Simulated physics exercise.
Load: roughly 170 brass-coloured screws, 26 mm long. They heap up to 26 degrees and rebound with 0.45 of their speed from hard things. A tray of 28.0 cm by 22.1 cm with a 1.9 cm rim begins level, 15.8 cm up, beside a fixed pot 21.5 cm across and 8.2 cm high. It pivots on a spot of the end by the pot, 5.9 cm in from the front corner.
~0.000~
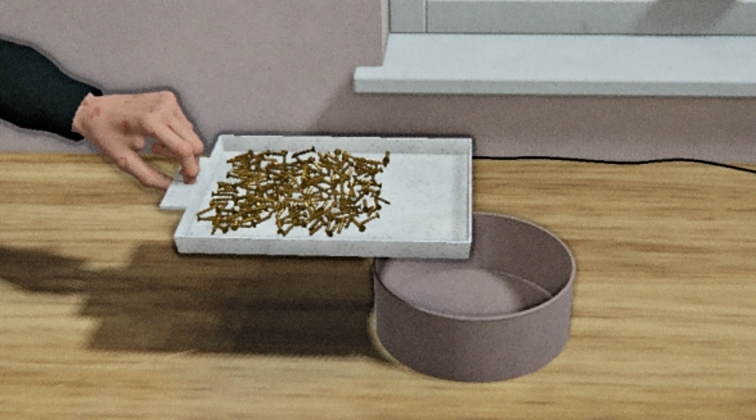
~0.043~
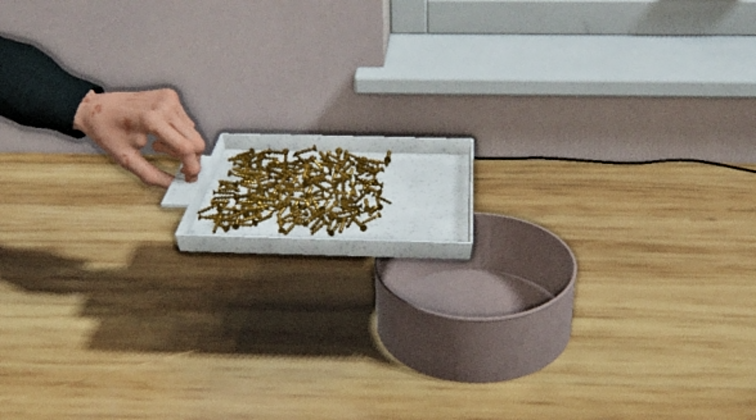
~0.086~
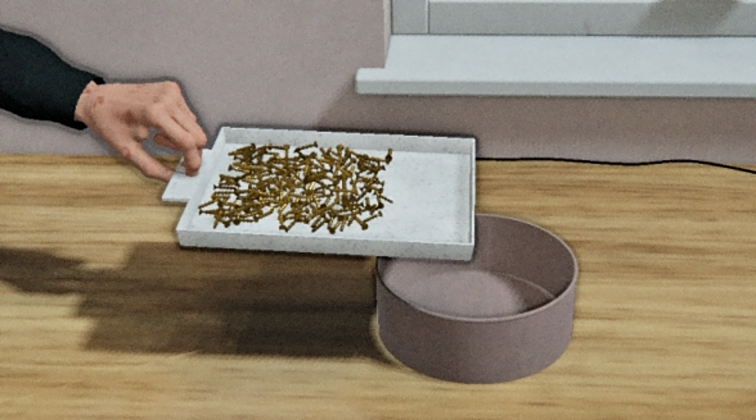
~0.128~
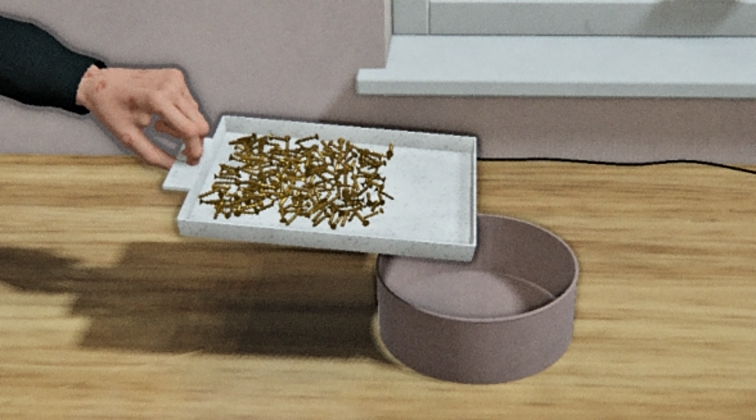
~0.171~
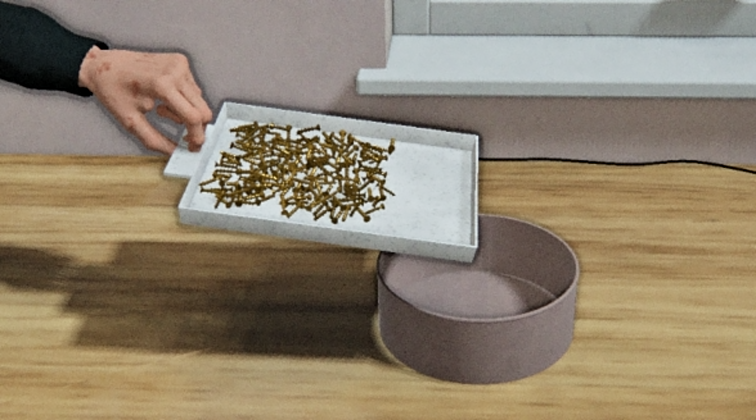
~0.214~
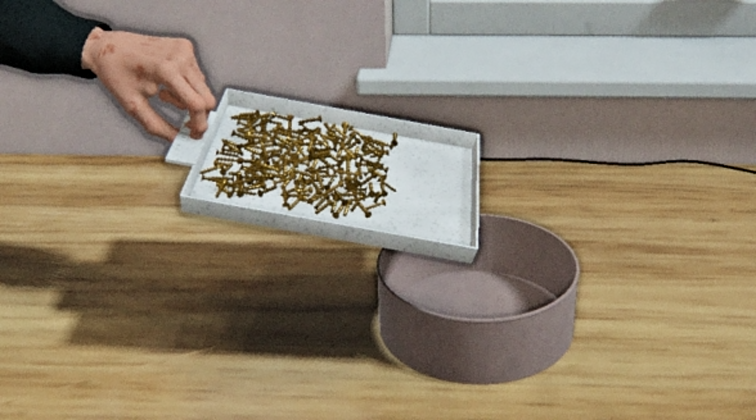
A hand slightly raises the left end of a white tray of brass-coloured screws.
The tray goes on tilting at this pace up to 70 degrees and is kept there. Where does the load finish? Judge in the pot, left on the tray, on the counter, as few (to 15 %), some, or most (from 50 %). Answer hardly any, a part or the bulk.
In the pot: A part; left on the tray: A part; on the counter: A part.
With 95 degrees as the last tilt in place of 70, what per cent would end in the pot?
It would be near 60 per cent.
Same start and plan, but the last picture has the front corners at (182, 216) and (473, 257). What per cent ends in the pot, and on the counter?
Pot 5, counter 80.
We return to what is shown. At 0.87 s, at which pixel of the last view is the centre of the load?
At about (478, 216).
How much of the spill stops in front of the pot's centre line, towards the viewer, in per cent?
About 100 per cent.
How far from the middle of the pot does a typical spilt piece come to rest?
About 18 cm.
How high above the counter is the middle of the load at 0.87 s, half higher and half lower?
Roughly 18 cm.
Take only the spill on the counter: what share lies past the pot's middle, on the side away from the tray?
About 90 per cent.
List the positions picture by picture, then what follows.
The first frame shows tray tilt 0 degrees, front corners at (178, 235) and (468, 241); middle of the pieces at (292, 191); pot at (473, 261).
The second frame shows tray tilt 1 degrees, front corners at (179, 233) and (469, 241); middle of the pieces at (294, 190).
The third frame shows tray tilt 2 degrees, front corners at (180, 228) and (471, 243); middle of the pieces at (295, 187).
The fourth frame shows tray tilt 5 degrees, front corners at (181, 218) and (472, 244), lowest corner right front; middle of the pieces at (296, 179).
The fifth frame shows tray tilt 8 degrees, front corners at (182, 206) and (474, 245), lowest corner right front; middle of the pieces at (297, 171).
The sixth frame shows tray tilt 11 degrees, front corners at (184, 194) and (475, 246), lowest corner right front; middle of the pieces at (299, 162); pot at (477, 263). The tray's pace is about 70 degrees a second.
Then, at 0.61 s, tilt 40 degrees; the tray holds 100 %, the pot 0 %.
After 0.87 s, tilt 59 degrees; the tray holds 85 %, the pot 0 %.
Then, at 1.24 s, tilt 70 degrees; the tray holds 35 %, the pot 30 %.
By 2.7 s all is still; pot 35 %, tray 35 %, counter 30 %.
